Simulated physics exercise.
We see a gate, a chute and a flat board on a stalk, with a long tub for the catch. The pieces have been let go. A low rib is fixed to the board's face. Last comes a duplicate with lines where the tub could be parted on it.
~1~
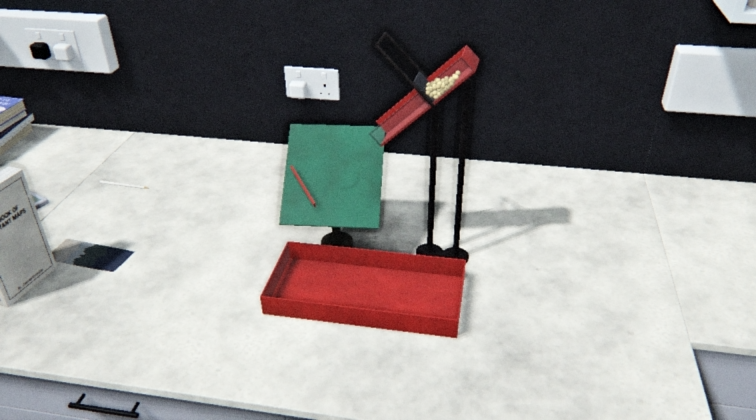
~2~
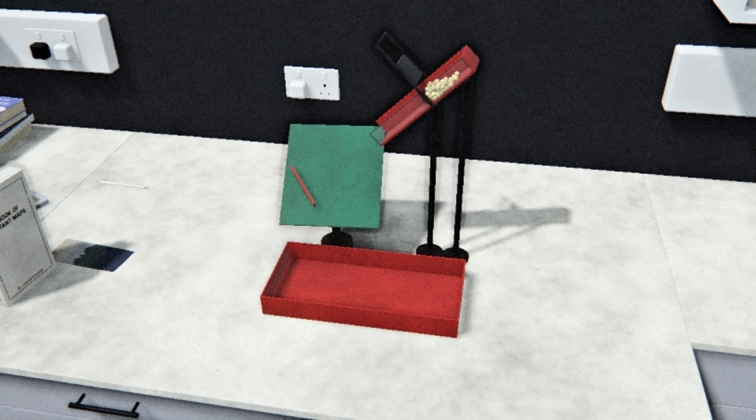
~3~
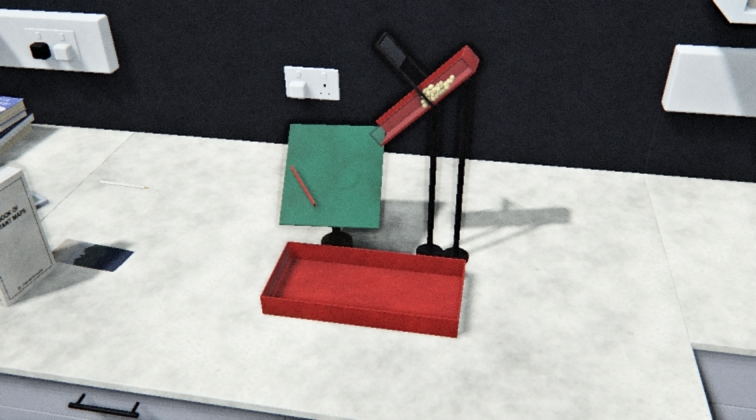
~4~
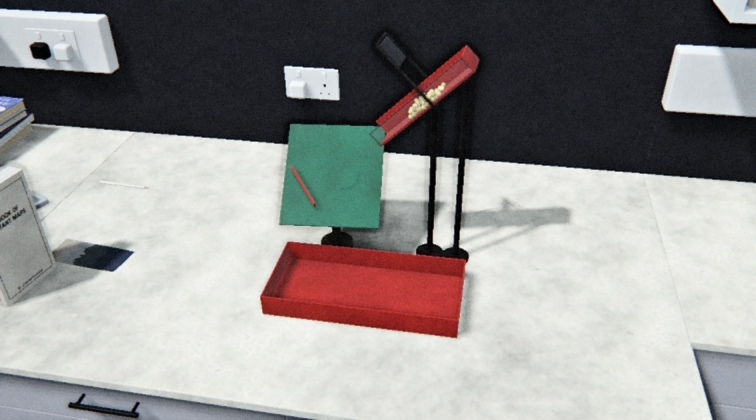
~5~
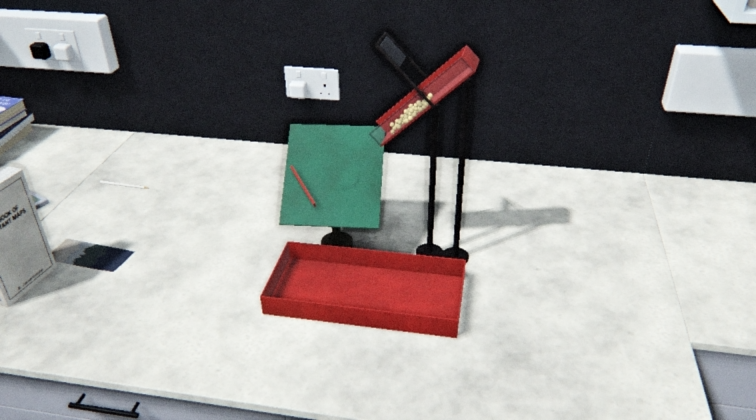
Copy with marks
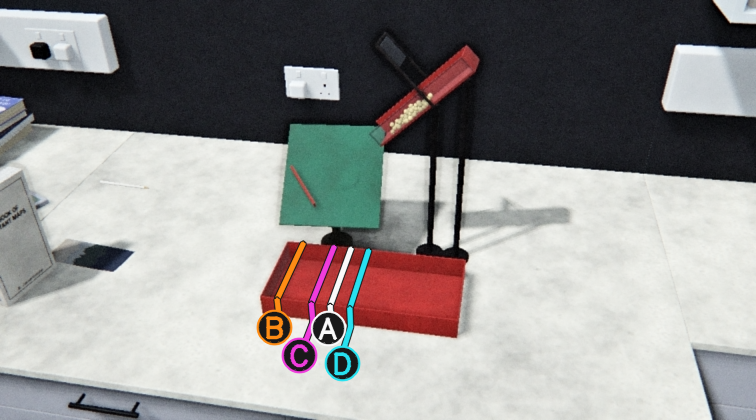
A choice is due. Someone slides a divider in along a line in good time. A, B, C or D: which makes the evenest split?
C works best here.
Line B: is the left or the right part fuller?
More lands on the right.
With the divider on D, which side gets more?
Left.
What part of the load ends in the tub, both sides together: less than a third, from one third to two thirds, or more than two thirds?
More than two thirds.
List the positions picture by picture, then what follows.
Load behind the gate near (441, 85), soya beans; lip of the chute near (384, 140), sloping fairly steeply, in the first frame.
Middle of the board near (333, 174), tilted fairly steeply; middle of its low edge near (329, 226); of its high edge near (338, 125), in the second frame.
Front corners of the tub near (260, 296) and (458, 320), empty; front of the load near (425, 105), in the third frame.
Middle of the load near (424, 98); its front near (411, 117), close to a third of the way to the lip; rib from (291, 166) to (314, 204), in the fourth frame.
Middle of the load near (413, 113); its front near (393, 132), the bulk of the way to the lip, in the fifth frame.
On the marked copy, line A crosses the front rim at (330, 305); line B crosses the front rim at (277, 298); line C crosses the front rim at (311, 302); line D crosses the front rim at (350, 307).
Choosing A, of what is caught, the bulk on the left of the divider, a small share on the right.
Choosing B, of what is caught, a small share on the left of the divider, all but a few on the right.
Choosing C, of what is caught, close to half on the left of the divider, close to half on the right.
Choosing D, of what is caught, all but a few on the left of the divider, a small share on the right.
